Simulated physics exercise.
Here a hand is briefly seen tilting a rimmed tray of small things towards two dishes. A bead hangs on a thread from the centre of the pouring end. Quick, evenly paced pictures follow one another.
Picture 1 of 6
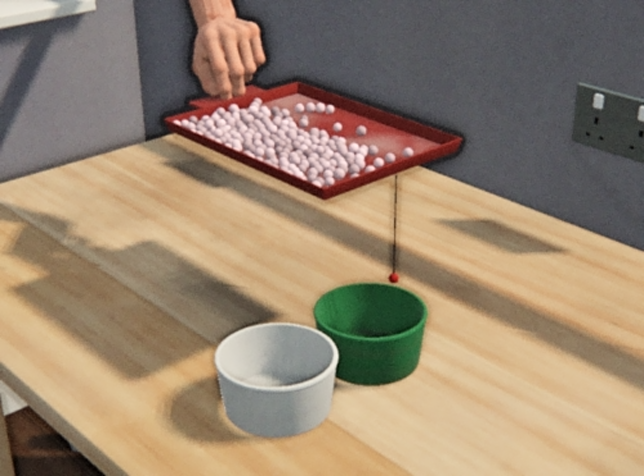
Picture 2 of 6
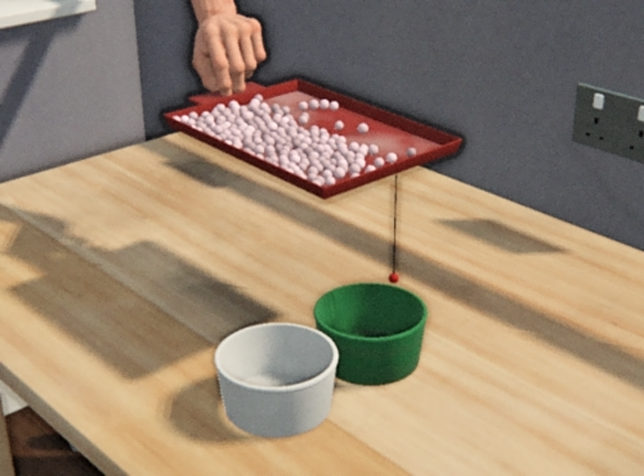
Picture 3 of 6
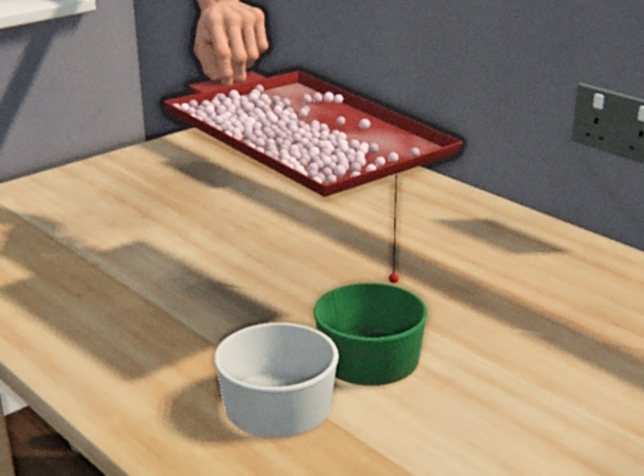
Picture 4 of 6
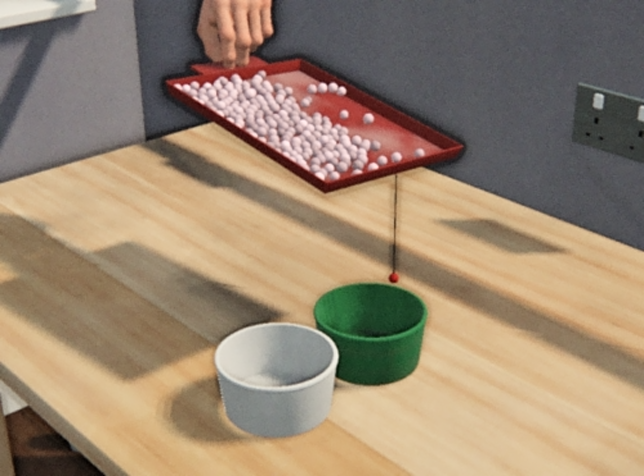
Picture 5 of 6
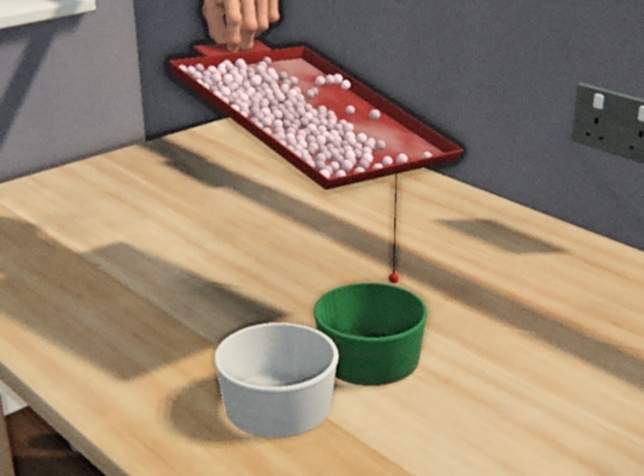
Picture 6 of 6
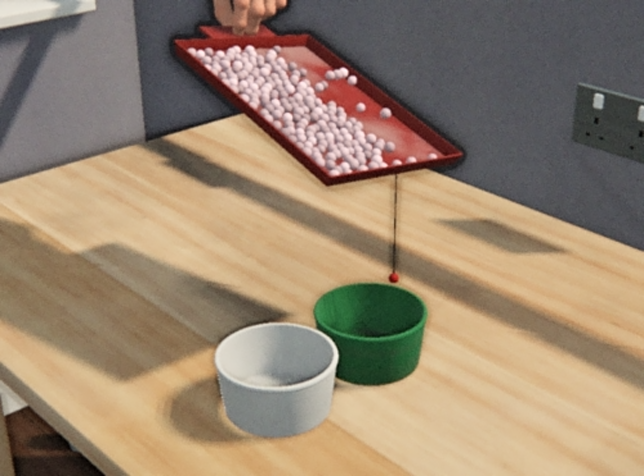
We see a hand holding a red tray of small pale pink balls above a white dish and a green dish, gradually raising the handle end so the tray tilts more steeply while the balls shift slightly across it.
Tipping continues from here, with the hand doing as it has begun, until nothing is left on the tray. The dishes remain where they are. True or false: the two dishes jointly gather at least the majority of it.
False, they gather a minority.
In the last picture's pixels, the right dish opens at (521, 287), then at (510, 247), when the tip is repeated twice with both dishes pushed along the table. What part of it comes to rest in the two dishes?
40 and 70 in a hundred.
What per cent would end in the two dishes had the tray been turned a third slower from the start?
Roughly 0 %.
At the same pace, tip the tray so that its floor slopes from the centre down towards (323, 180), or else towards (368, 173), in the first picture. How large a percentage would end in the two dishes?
Roughly 70 % in the first case and 50 % in the second.
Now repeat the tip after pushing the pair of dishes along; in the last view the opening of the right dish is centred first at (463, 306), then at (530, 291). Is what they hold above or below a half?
At the first place the smaller part, at the second below a half.
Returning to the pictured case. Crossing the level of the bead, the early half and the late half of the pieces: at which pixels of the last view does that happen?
The leading part at (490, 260), the rest of it at (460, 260).
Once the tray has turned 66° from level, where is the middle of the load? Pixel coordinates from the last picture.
(455, 199).
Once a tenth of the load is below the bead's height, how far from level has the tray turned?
The angle is around 60°.
Soon after the last picture, tray tipped steeply; about half on the tray; a stray few in the right dish; about a quarter outside both; about a quarter in the air.
A little later, tray tipped past a quarter turn; a stray few in the right dish; nearly all outside both; a stray few in the air.
Later still, tray tipped past a quarter turn; a stray few in the right dish; nearly all outside both.
By the end, tray tipped past a quarter turn; none in the left dish; a stray few in the right dish; nearly all outside both.
